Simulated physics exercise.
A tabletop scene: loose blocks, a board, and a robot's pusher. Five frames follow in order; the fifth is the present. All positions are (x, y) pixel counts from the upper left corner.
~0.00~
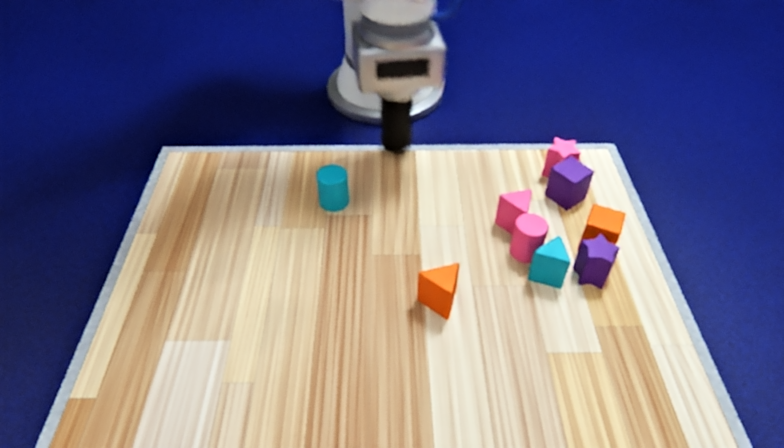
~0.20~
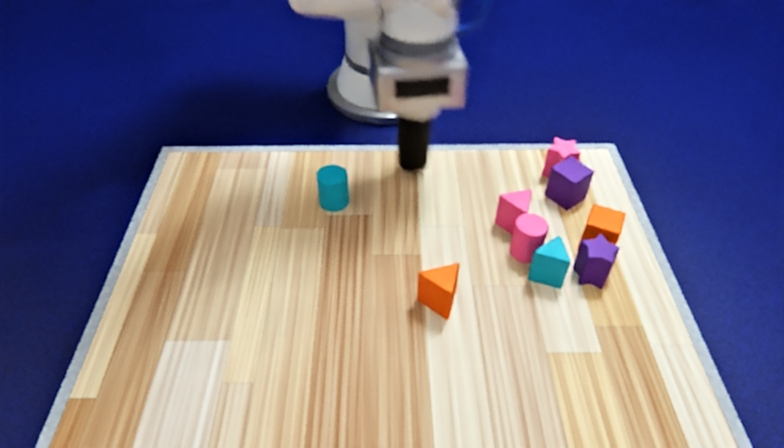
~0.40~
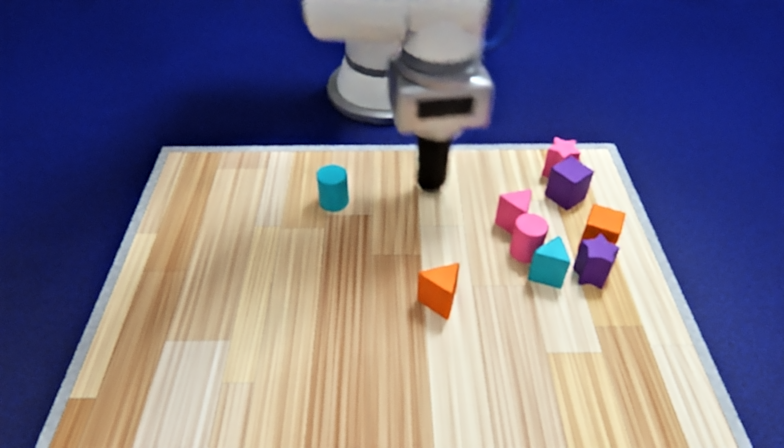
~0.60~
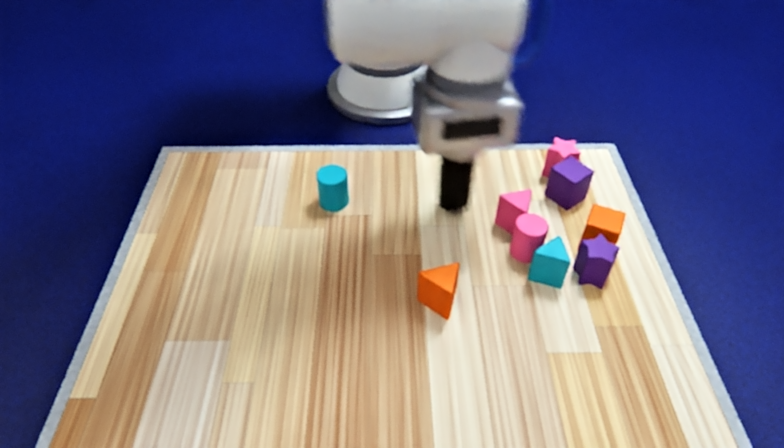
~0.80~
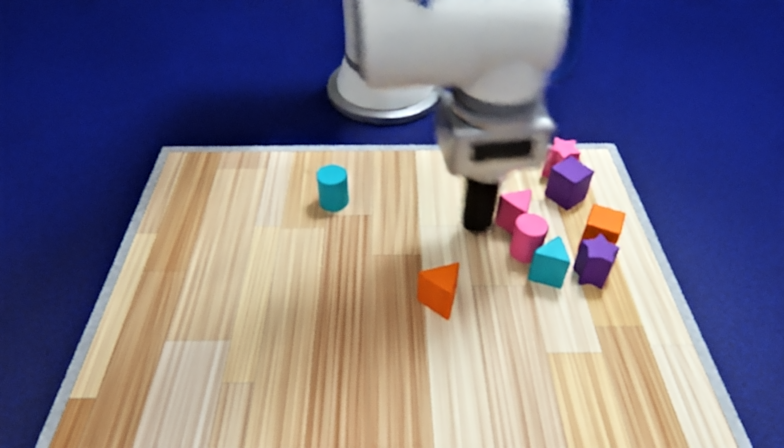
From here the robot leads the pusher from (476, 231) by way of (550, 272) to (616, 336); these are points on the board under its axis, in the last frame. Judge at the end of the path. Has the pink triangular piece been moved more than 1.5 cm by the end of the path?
Short answer: No.
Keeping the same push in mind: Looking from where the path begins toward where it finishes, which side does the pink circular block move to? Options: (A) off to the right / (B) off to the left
Answer: B.
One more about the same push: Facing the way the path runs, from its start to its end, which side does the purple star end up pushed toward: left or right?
Shifts left.
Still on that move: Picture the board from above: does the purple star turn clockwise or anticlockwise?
Viewed from above: Clockwise.
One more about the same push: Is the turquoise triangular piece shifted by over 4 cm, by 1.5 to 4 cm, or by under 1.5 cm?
It moves quite far, over 4 cm.
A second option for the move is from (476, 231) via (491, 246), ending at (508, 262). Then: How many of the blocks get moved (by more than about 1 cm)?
Displaced: One.
On the path given first. One third of the way, pusher (527, 249); pink circular block (568, 236); turquoise triangular piece (567, 256), turned 55° clockwise.
Two thirds of the way, pusher (577, 283); pink circular block (604, 243); turquoise triangular piece (613, 292), turned 70° clockwise; purple star (636, 253), turned 30° clockwise.
At the end, pusher (620, 328); pink triangular piece in place; pink circular block (604, 243); turquoise triangular piece (664, 342), turned 65° clockwise; purple star (636, 253), turned 30° clockwise.
